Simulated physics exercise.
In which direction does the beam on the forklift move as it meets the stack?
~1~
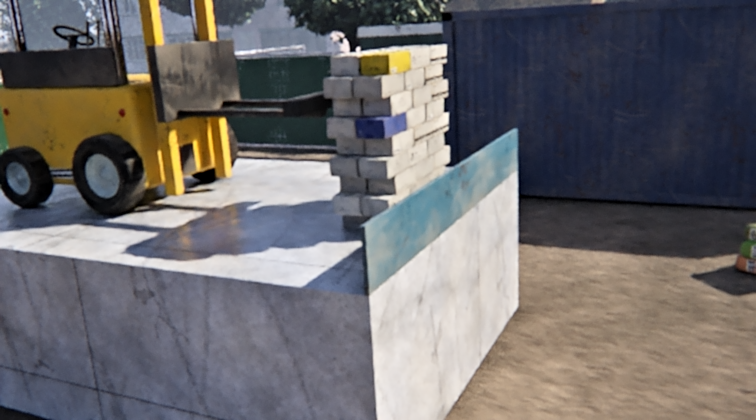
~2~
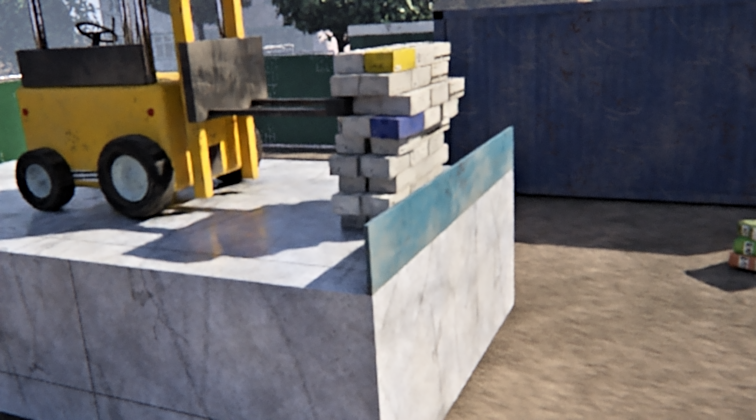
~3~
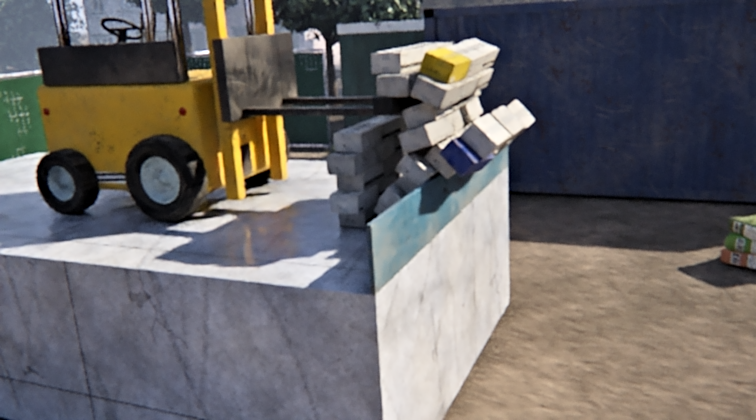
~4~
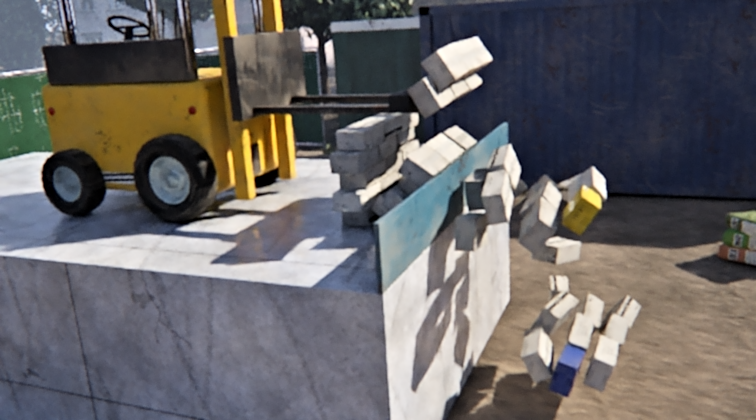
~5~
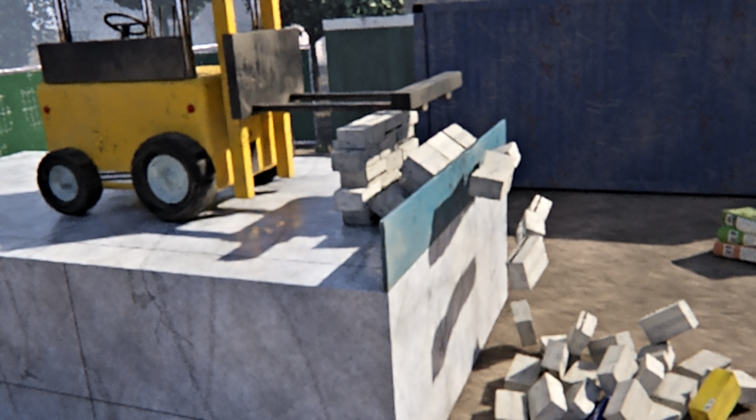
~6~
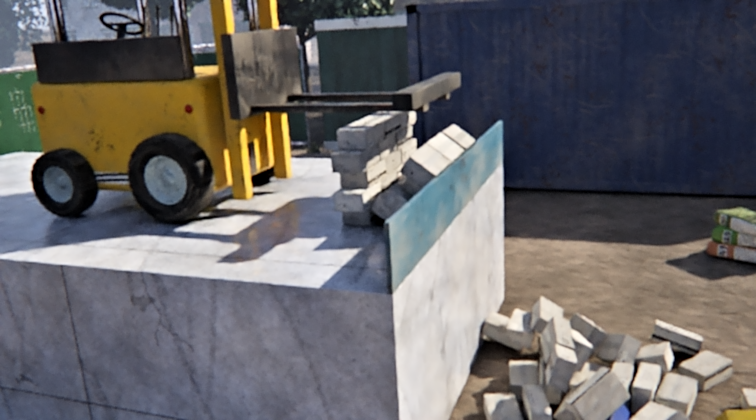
The beam moves to the right, pushing into the stack.
